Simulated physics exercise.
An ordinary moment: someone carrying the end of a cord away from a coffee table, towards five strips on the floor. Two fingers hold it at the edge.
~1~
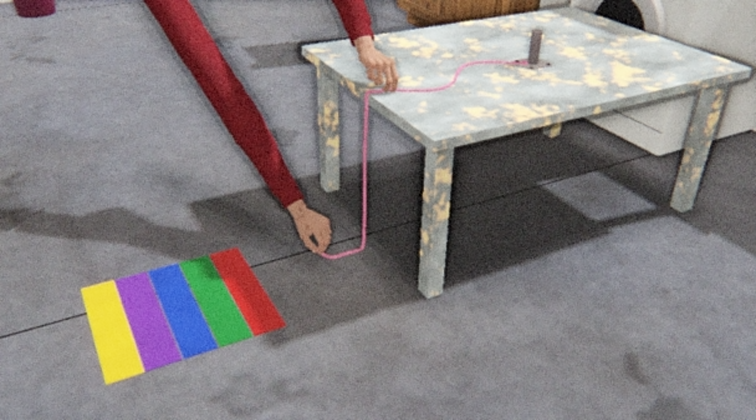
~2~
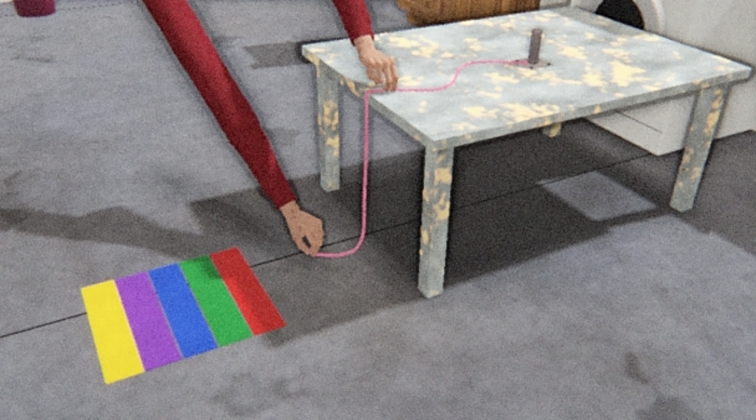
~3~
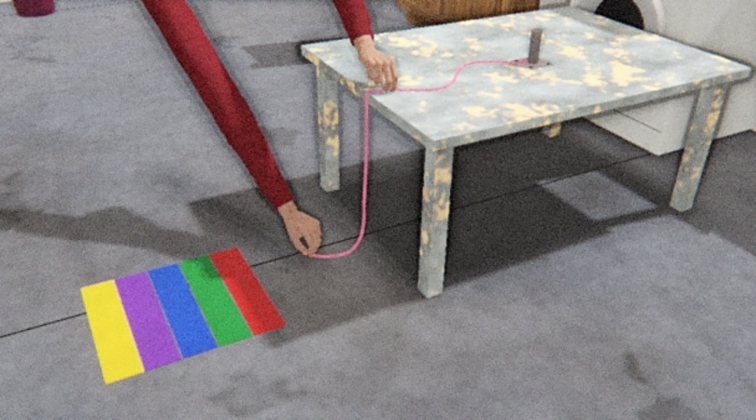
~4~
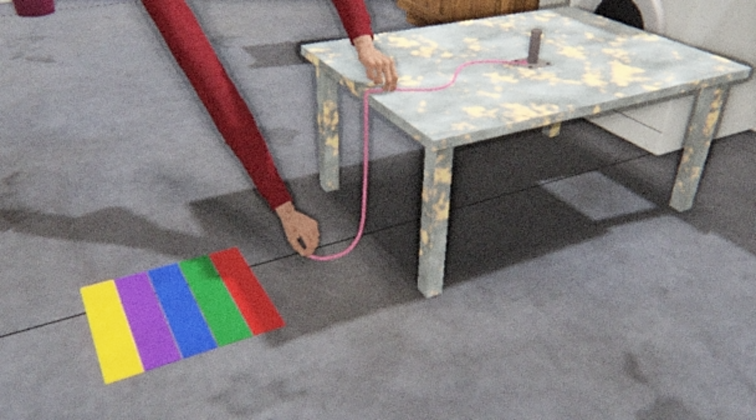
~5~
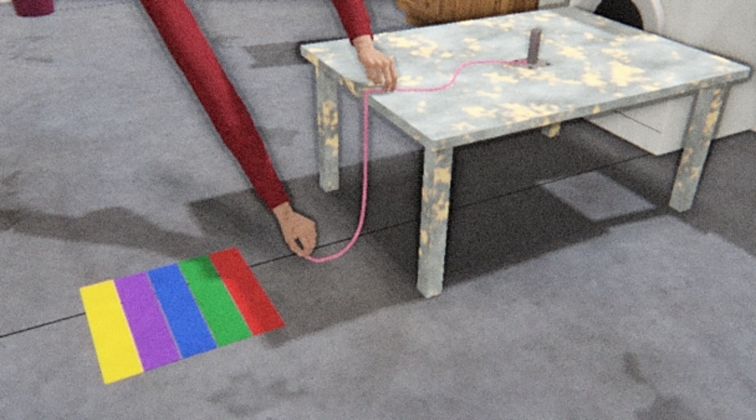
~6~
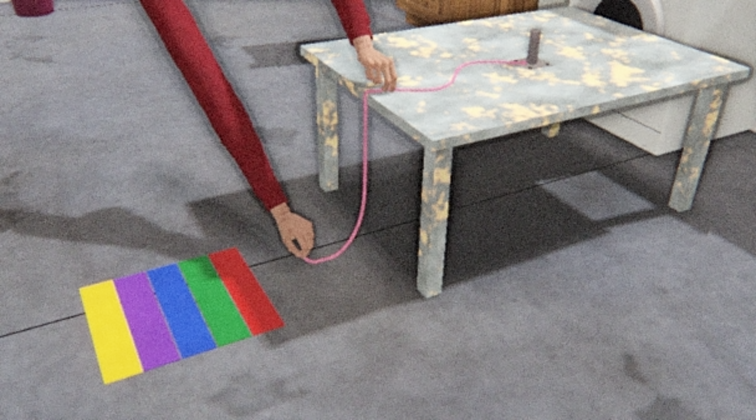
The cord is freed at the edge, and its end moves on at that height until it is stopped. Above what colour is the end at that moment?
The end stops over the blue strip.
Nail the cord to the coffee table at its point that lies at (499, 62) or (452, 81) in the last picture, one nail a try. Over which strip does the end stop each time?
Try by try: Blue; green.
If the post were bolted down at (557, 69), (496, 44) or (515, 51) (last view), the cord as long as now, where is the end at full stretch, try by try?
About (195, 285), (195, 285) and (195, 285).
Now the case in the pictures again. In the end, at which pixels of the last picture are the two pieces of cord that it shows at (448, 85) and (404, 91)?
They go to (418, 84) and to (374, 92).
A little later, end near (242, 272); over red.
Next, end near (200, 284); over green.
When it is tight, end near (174, 292); over blue. It gets as far as the blue strip.
